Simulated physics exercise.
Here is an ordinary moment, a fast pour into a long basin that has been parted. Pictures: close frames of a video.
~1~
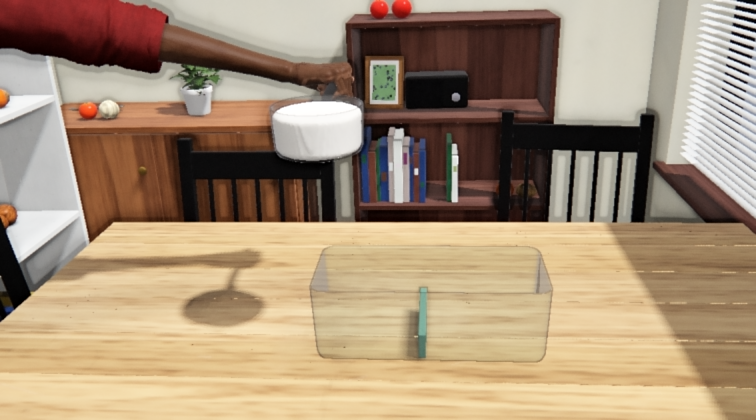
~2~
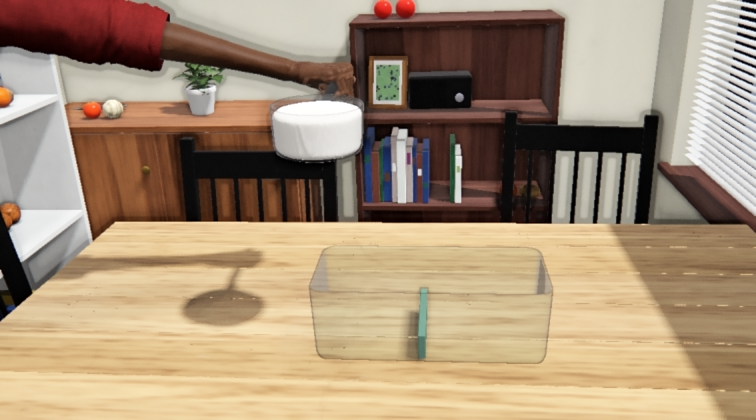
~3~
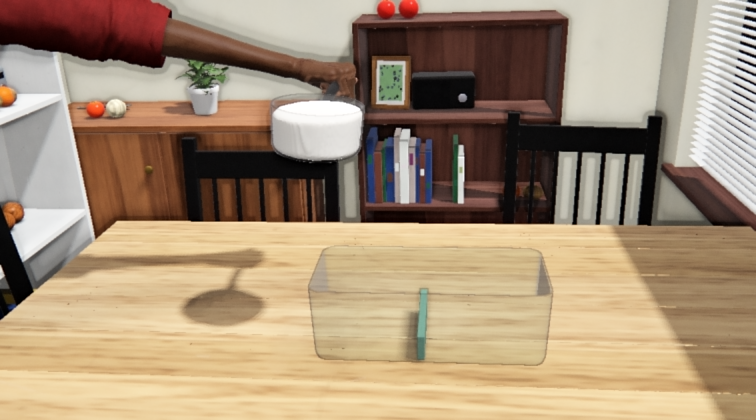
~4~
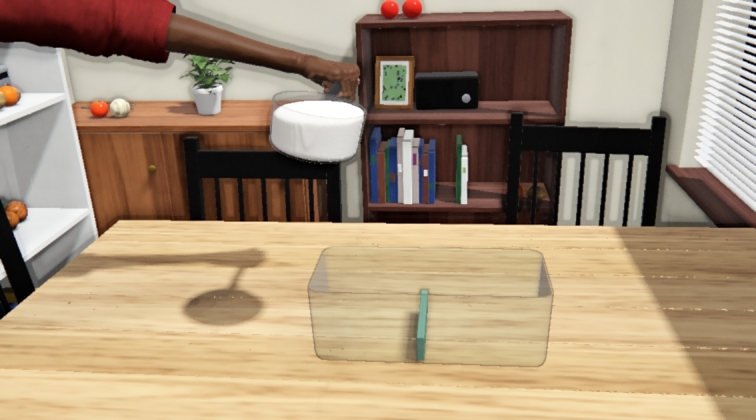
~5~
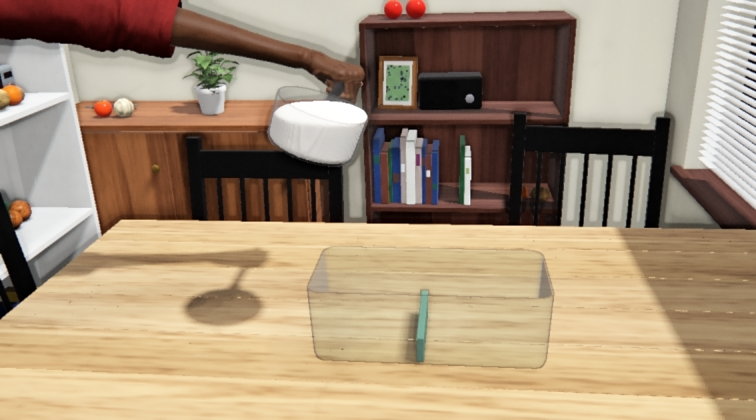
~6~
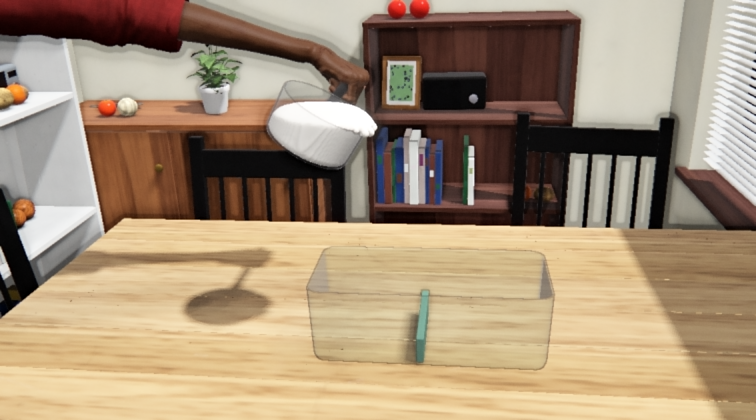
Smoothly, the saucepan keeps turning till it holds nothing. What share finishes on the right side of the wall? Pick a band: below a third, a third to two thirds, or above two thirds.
A third to two thirds.
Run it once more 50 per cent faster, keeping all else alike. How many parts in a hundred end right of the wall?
Something like 35 in a hundred.
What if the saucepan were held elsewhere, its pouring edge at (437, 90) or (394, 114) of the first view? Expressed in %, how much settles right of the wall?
Start one gives close to 90 percent, start two close to 85 percent.
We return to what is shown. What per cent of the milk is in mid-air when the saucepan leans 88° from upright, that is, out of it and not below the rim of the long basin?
Airborne fraction: Approx. 55 %.
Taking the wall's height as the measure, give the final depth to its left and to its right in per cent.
I'd put the left at about 30 and the right at about 30.
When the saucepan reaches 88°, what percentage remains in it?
Roughly 30 %.
A moment on, the saucepan is tipped on its side and 29 per cent is still to pour, 5 is left of the wall and 9 right of it.
Next, the saucepan is tipped right over and 6 per cent is still to pour, 28 is left of the wall and 52 right of it.
Then the saucepan is tipped right over and 1 per cent is still to pour, 41 is left of the wall and 52 right of it.
Later the saucepan is tipped right over and 0 per cent is still to pour, 45 is left of the wall and 53 right of it.
At rest 45 per cent lies left of the wall, 53 right of it and 2 outside.
